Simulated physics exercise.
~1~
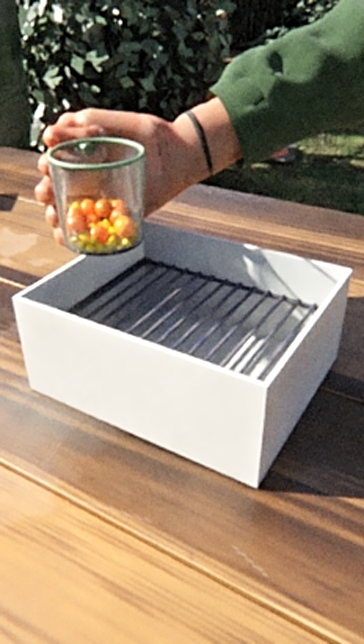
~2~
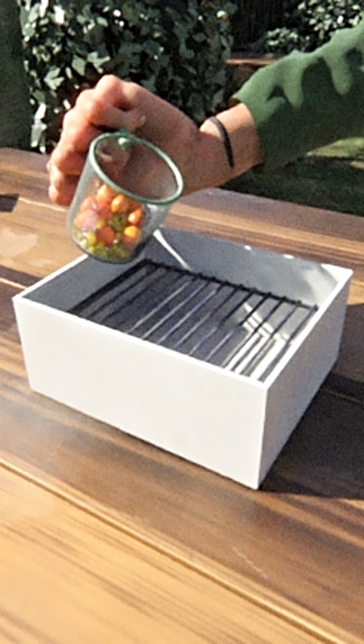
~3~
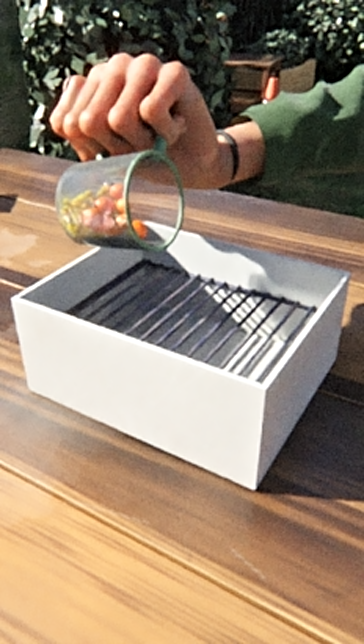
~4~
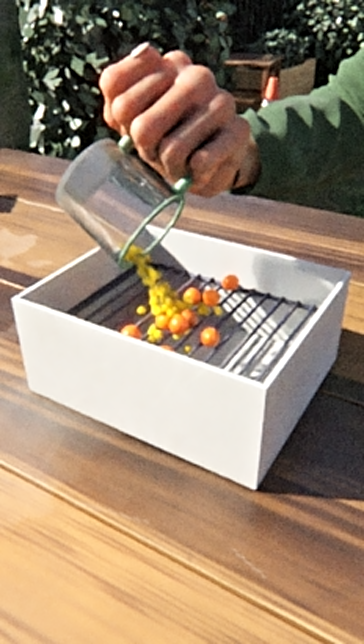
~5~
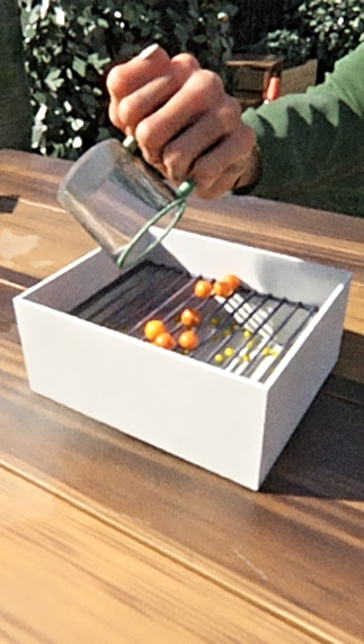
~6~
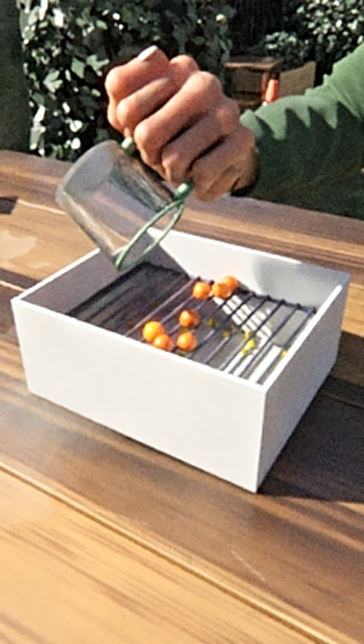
A hand in a green sleeve held a clear cup of small yellow and orange pieces above a white box, then tipped it over and poured them out; the yellow ones dropped through the wire rack while the orange ones stayed on top.
